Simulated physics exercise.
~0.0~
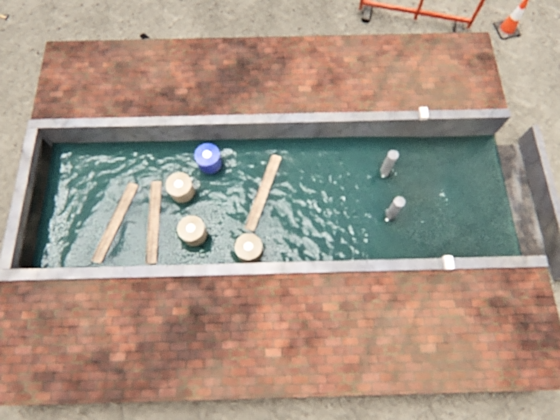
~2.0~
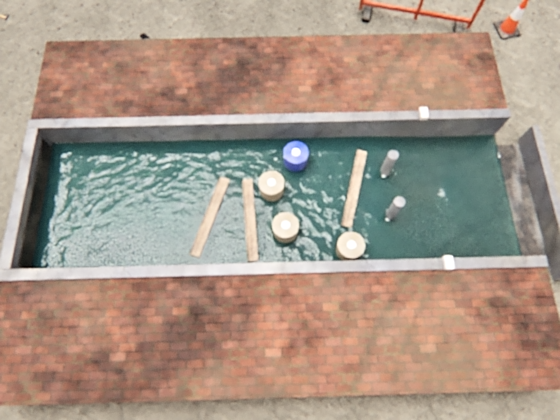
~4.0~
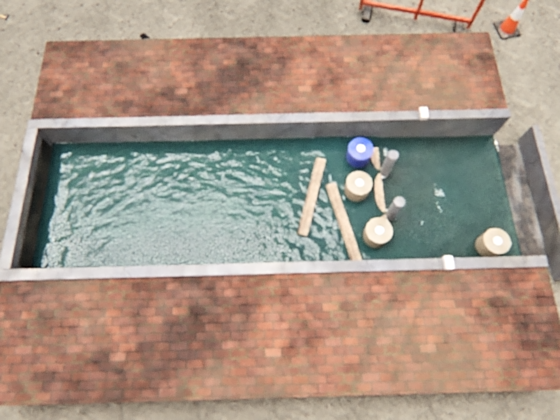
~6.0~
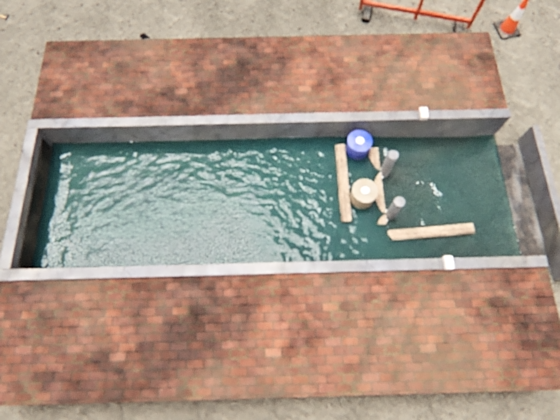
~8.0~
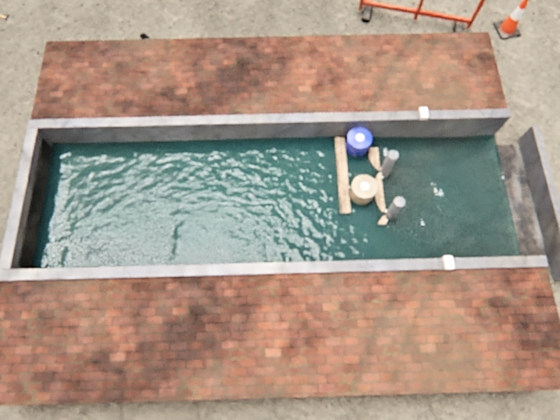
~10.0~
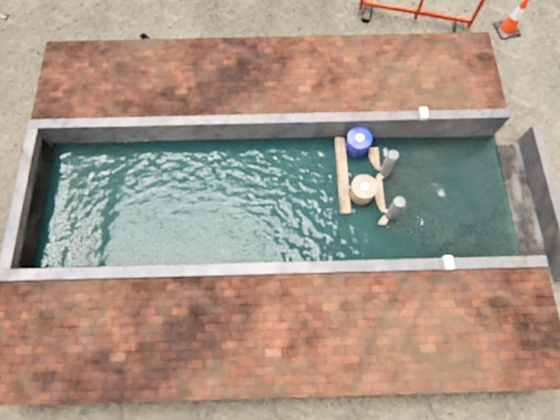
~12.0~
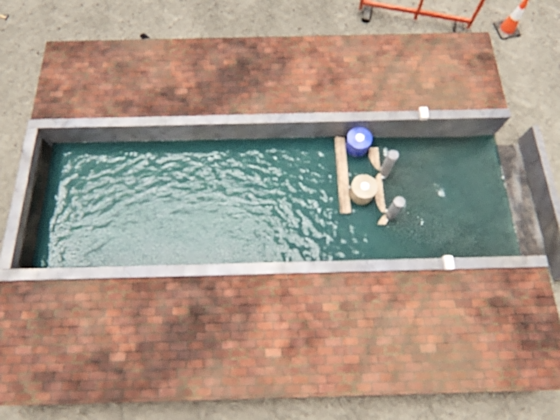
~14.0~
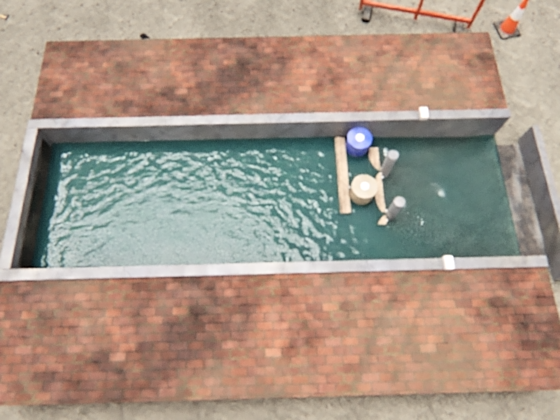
A narrow channel of green water runs between red brick banks, with two grey posts standing toward its right end. One blue tub, three cream tubs and three wooden planks drift right together. A plank lodges against the posts with the blue tub and a cream one behind it, while another cream tub slips past below and nears the right end. A second cream tub disappears from view, and a plank slides by along the lower side before it too is gone. The last plank settles upright behind the two caught tubs, and the jam holds still, the blue tub short of the white bank marks.
